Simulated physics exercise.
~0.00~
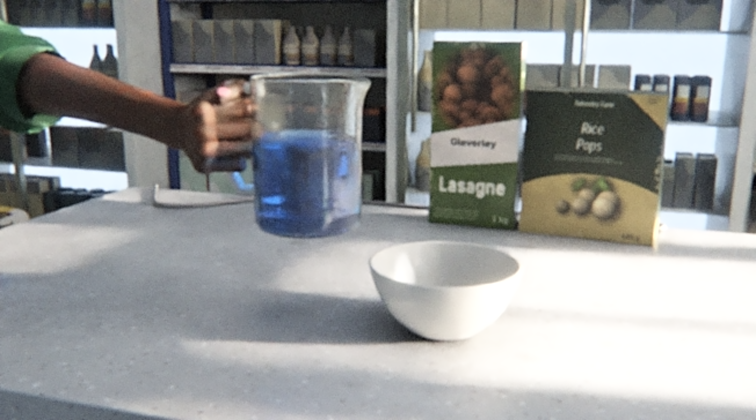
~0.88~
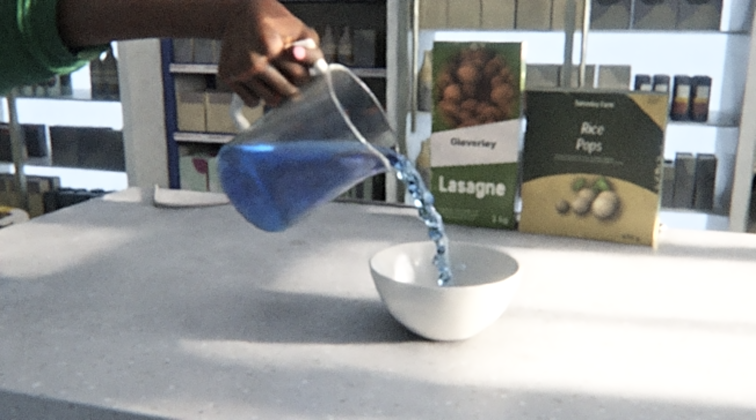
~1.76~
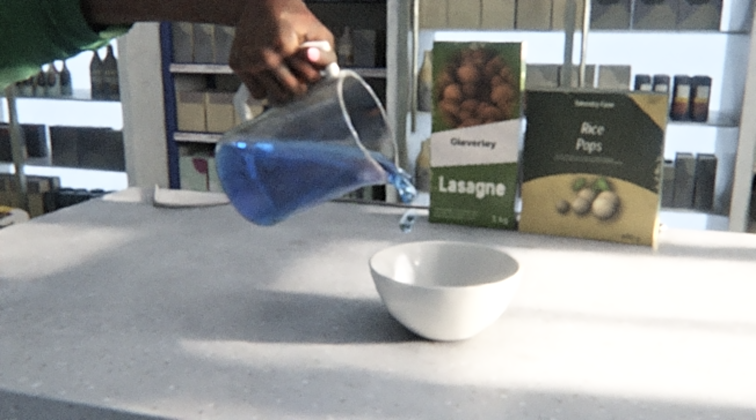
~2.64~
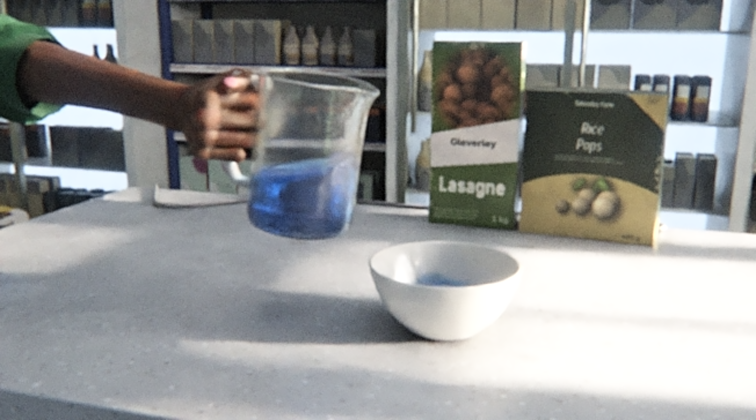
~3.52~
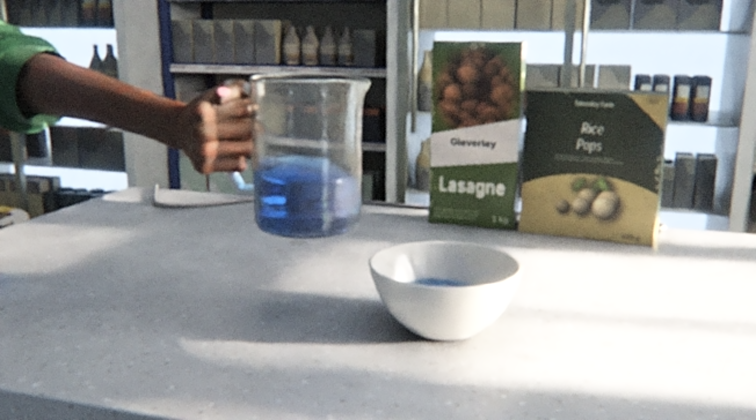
A hand tips a pitcher, pours blue liquid into a white bowl, then levels it.
